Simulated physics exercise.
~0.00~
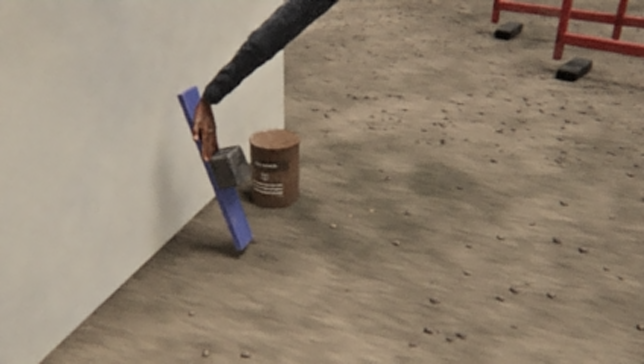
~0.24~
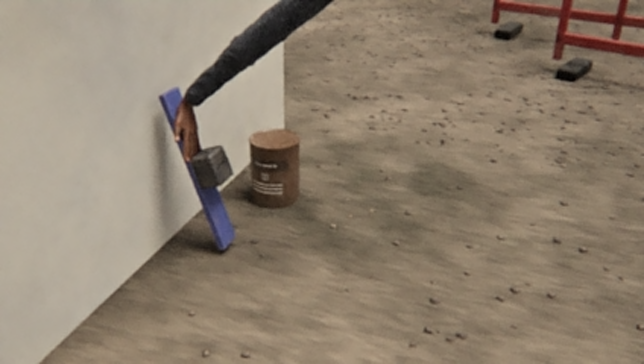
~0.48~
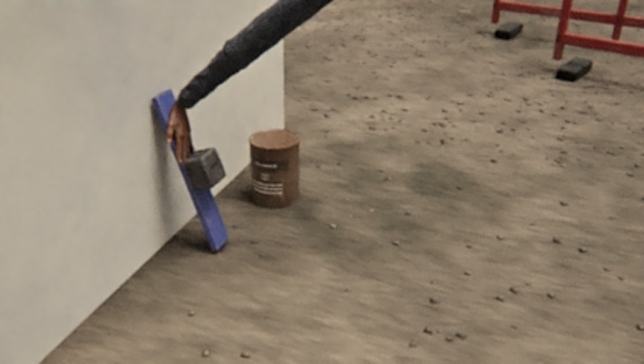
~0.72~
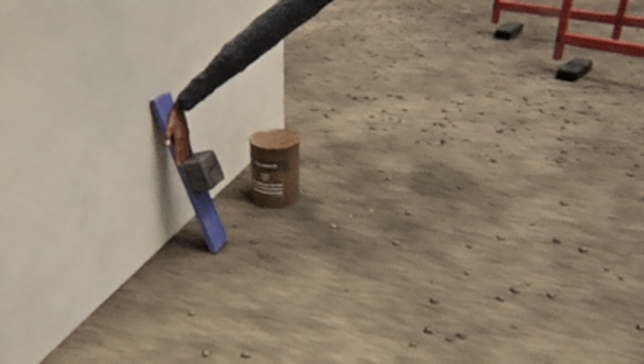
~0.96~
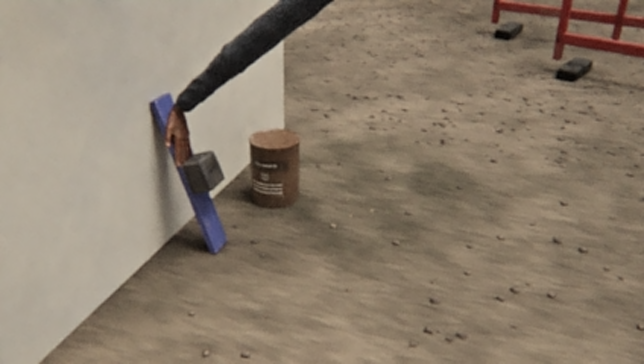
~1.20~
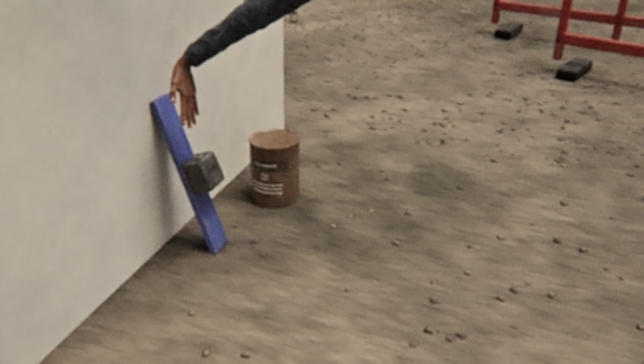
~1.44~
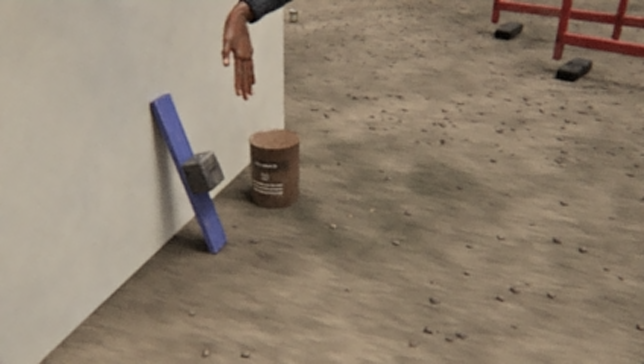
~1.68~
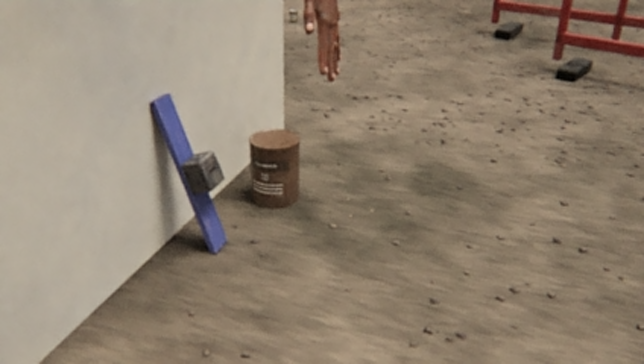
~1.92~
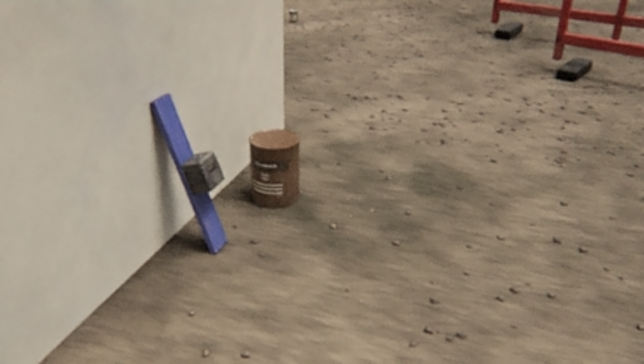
On bare, pebble-strewn ground beside a pale wall, seen from slightly above by a still camera, a dark-sleeved arm holds a long blue plank with a dark grey block on its side. A brown pail stands just right of the plank, and red barriers on dark feet are at the upper right. The hand moves the plank left until it leans against the wall, then holds it there briefly. The fingers let go, and the hand draws back up and to the right, out of view. The plank stays leaning, and the pail remains in place.
